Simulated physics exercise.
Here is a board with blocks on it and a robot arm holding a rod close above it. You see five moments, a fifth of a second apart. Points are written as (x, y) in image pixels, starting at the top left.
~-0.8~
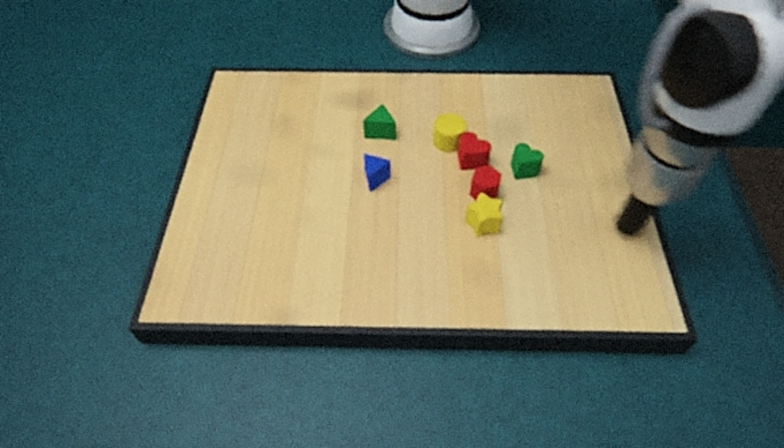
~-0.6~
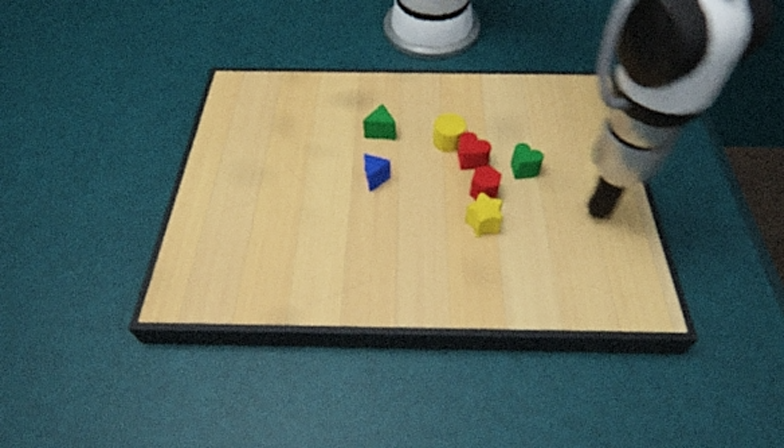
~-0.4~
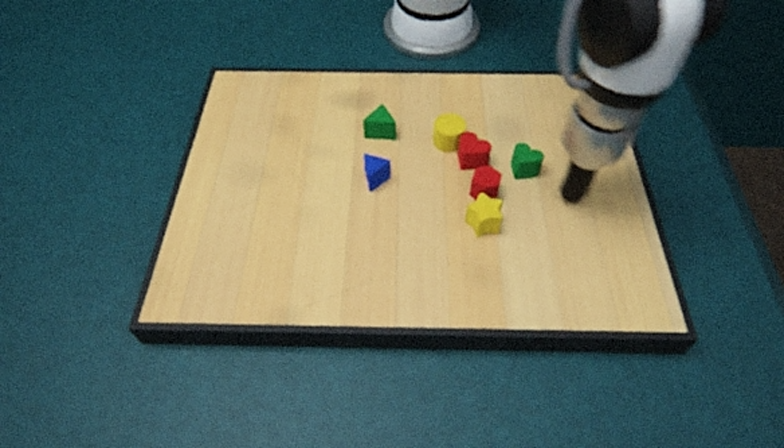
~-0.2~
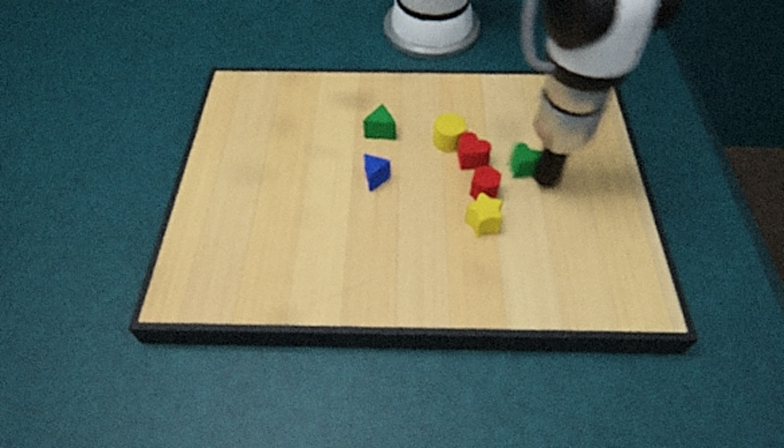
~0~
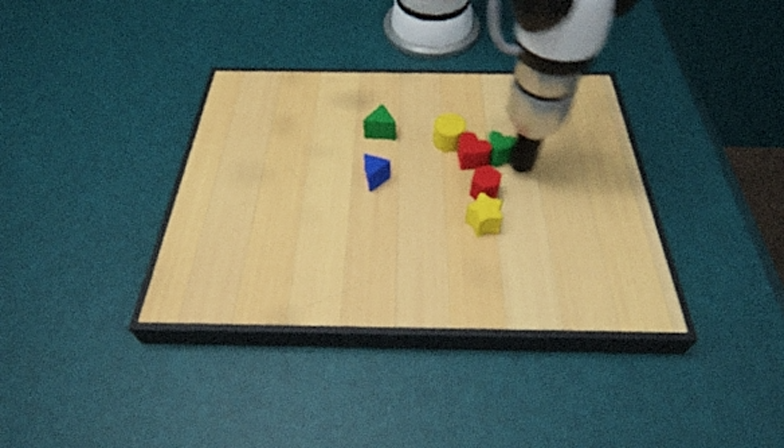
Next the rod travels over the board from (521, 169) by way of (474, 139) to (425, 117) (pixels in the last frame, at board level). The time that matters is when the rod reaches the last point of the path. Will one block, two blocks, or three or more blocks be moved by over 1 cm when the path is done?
Here I'd predict two blocks moving more than 1 cm.
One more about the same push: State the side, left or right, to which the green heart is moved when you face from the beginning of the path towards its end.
Moves right.
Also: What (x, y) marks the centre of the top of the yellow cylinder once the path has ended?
That would be at about pixel (421, 119).
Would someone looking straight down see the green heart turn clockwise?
Yes, I think so.
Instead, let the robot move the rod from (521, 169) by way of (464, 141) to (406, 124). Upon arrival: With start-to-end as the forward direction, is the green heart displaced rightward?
Answer: Yes.
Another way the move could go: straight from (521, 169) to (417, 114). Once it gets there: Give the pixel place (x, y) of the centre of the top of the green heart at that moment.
About (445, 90).
What follows on the original path. One third of the way, rod (490, 143); yellow cylinder (441, 121); green heart (473, 120), turned 30° anticlockwise.
Two thirds of the way, rod (458, 126); yellow cylinder (433, 120); green heart (446, 99), turned 15° anticlockwise.
At the end, rod (426, 112); yellow cylinder (421, 119); red heart not moved; green heart (427, 83), turned 30° clockwise.
